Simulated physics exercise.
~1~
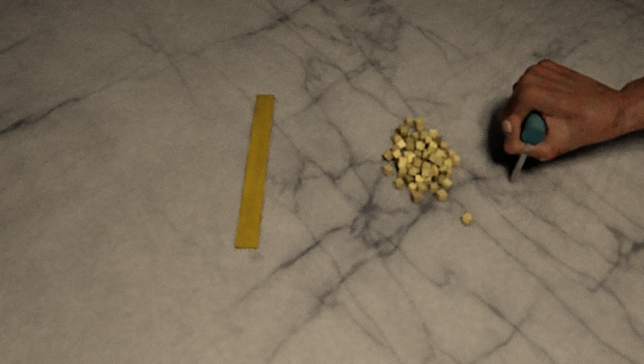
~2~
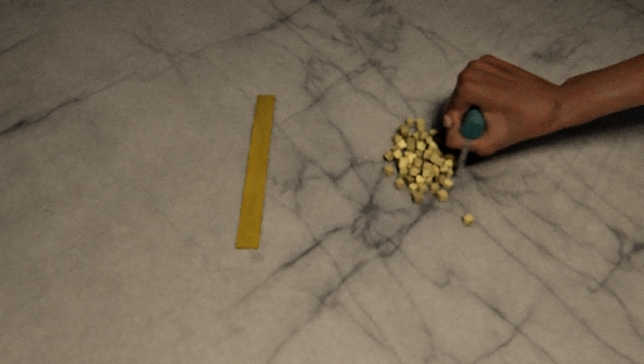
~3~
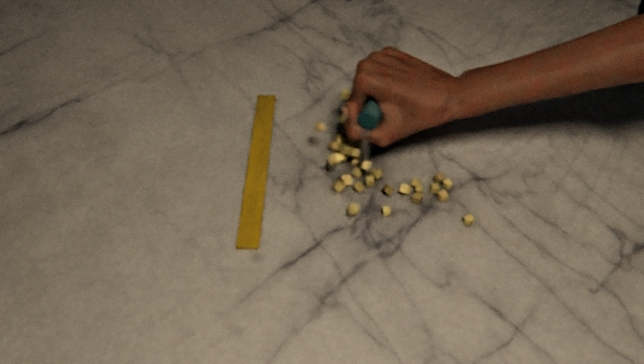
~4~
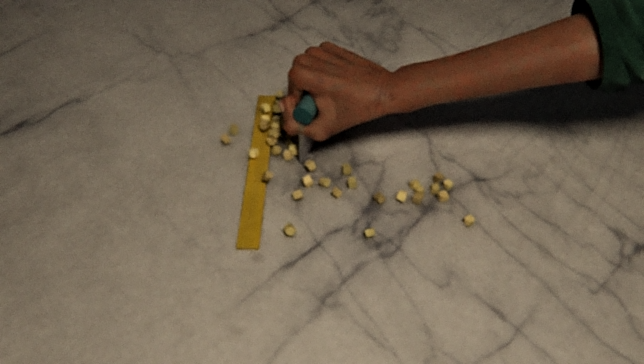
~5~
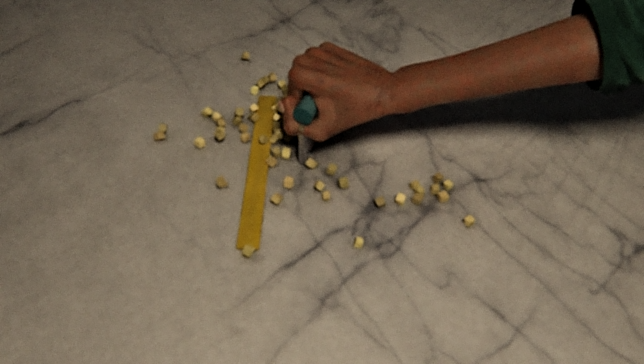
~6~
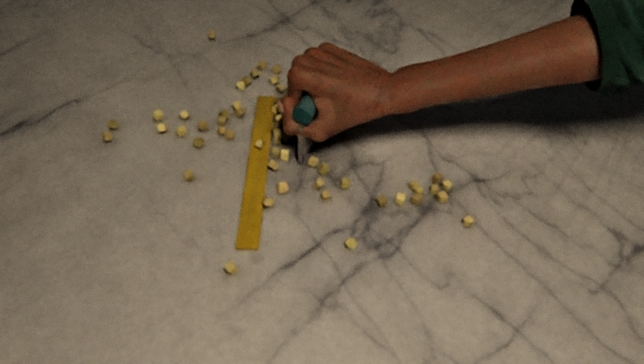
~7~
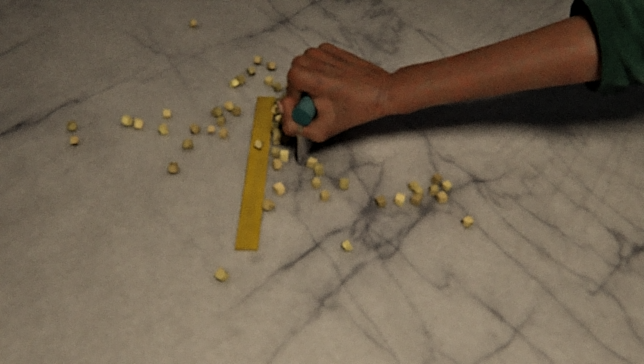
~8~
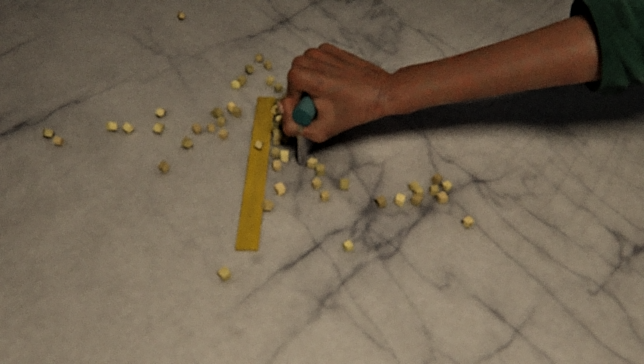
A hand pushing a teal-handled scraper left through small pale cubes, scattering them over and around a yellow strip, then holding still.
